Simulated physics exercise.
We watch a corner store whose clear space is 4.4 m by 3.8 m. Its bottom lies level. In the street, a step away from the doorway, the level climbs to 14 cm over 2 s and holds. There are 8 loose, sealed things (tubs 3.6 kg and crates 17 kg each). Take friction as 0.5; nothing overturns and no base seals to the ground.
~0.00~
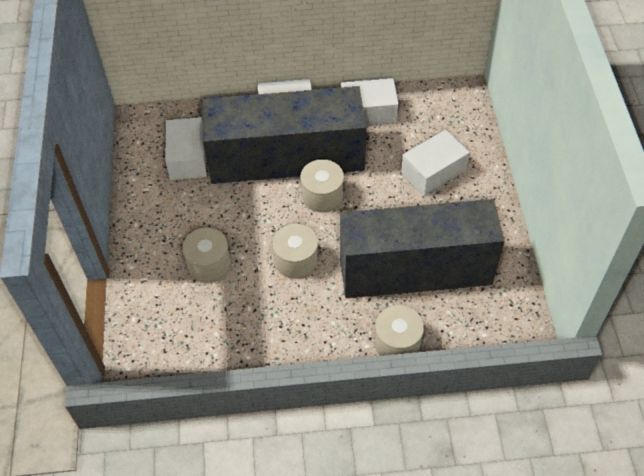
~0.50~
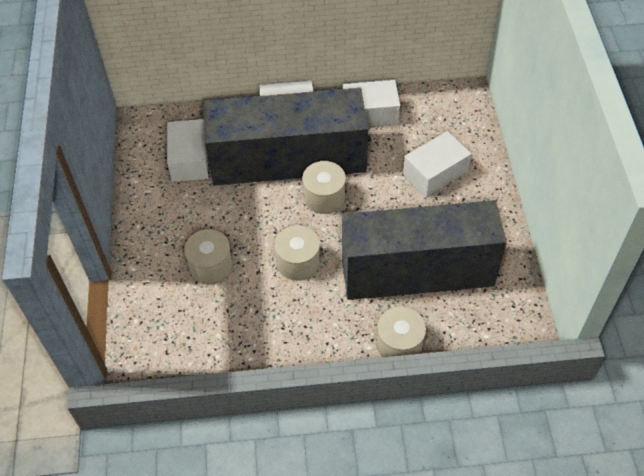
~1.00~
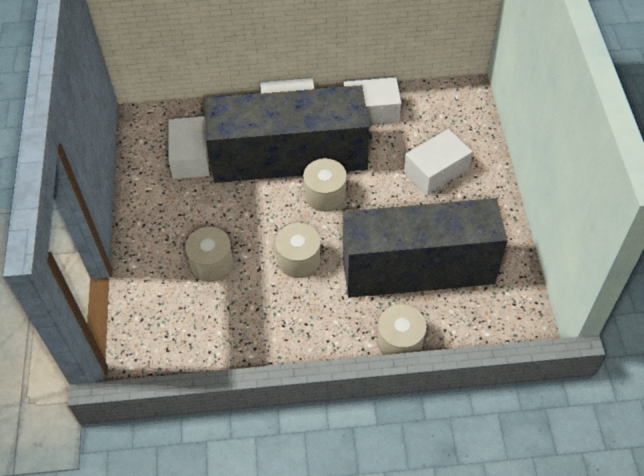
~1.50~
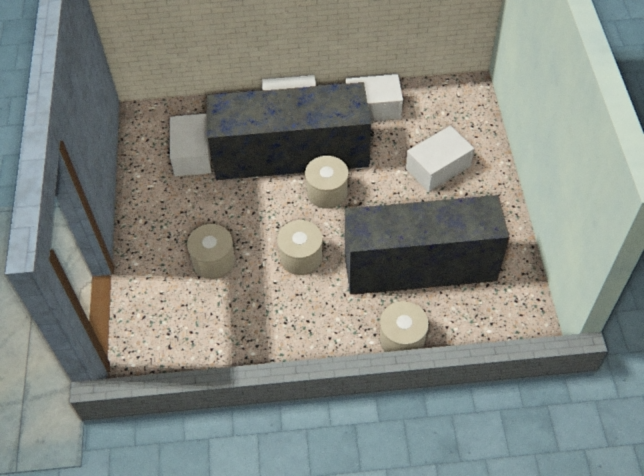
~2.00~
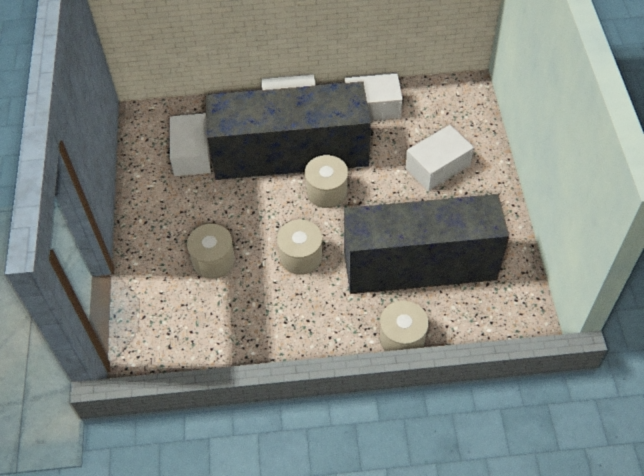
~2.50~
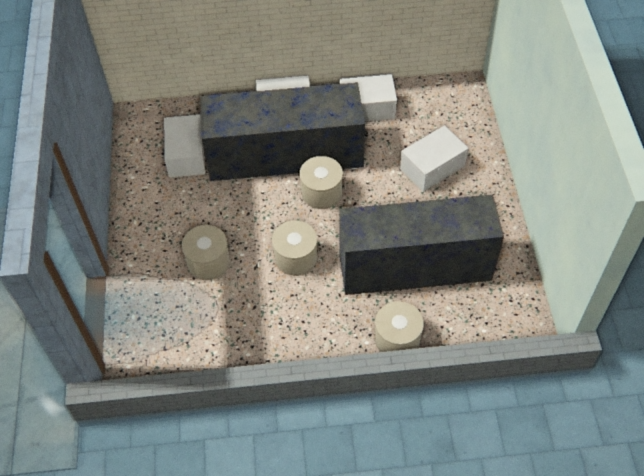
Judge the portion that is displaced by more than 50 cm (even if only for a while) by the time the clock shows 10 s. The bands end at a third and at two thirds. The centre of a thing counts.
That comes to from one to two thirds.
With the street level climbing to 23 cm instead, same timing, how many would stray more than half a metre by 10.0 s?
In that case 6 of them.
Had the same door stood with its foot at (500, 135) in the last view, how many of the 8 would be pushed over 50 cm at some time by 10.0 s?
Then 5.
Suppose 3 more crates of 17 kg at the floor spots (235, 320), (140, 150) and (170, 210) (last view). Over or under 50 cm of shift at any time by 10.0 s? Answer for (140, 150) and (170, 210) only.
In turn: Short of it, under.
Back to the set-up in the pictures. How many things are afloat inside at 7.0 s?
I count 4.
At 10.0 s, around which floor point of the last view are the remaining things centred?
At about (384, 156).
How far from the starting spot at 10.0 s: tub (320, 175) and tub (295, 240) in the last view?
In that order: 140 cm, 250 cm.
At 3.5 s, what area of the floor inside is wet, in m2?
Some 4.0 m2.
After 3.5 s 0 of 8 are over 50 cm from their spots; 0 afloat.
After 4.5 s 1 of 8 are over 50 cm from their spots; 1 afloat.
After 7.0 s 4 of 8 are over 50 cm from their spots; 4 afloat.
After 10.0 s 4 of 8 are over 50 cm from their spots, and 4 have been at some point; 4 afloat.
